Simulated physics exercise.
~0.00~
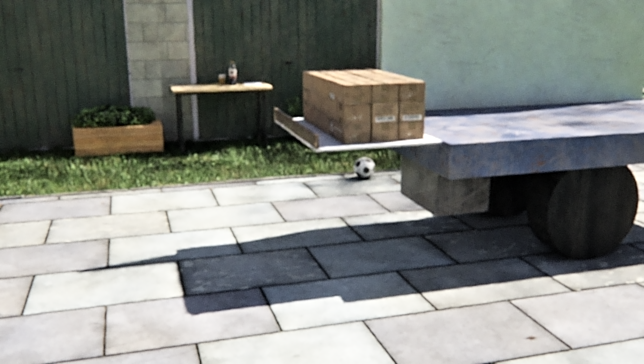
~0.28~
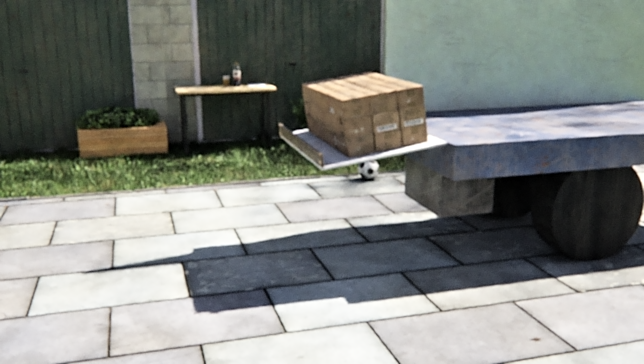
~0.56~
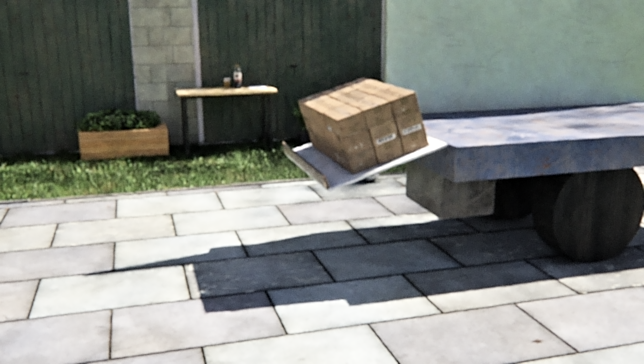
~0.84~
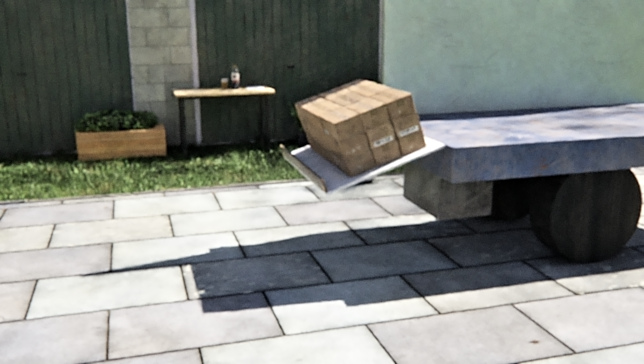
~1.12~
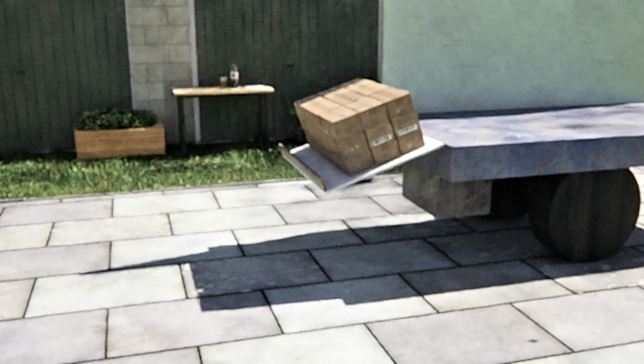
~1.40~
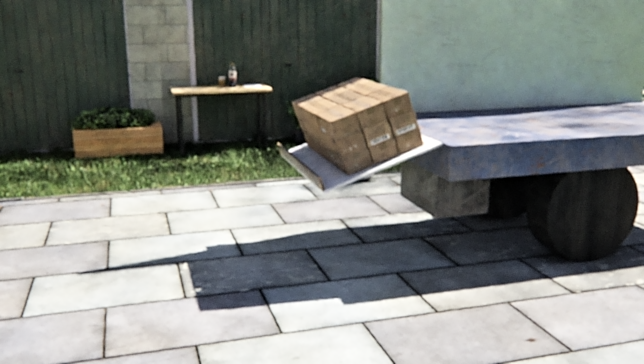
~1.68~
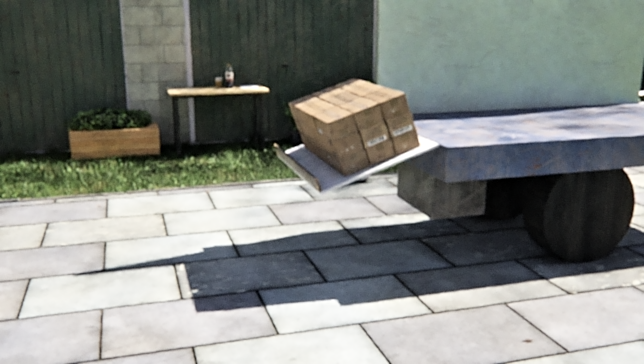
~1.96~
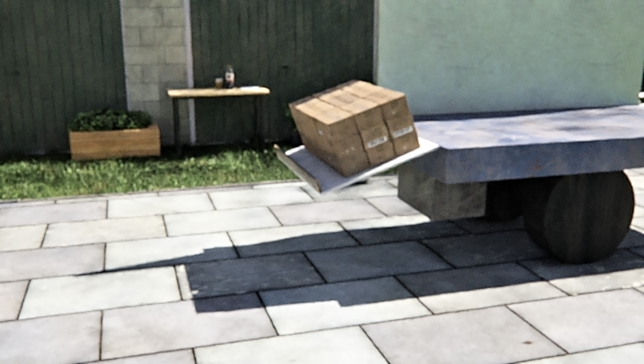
In this clip, a stack of brown boxes rests on a flat platform at the rear of a vehicle on a sunny paved yard. The platform's left edge tilts downward, then stops and holds still, with the boxes leaning but staying together aboard behind the raised lip.
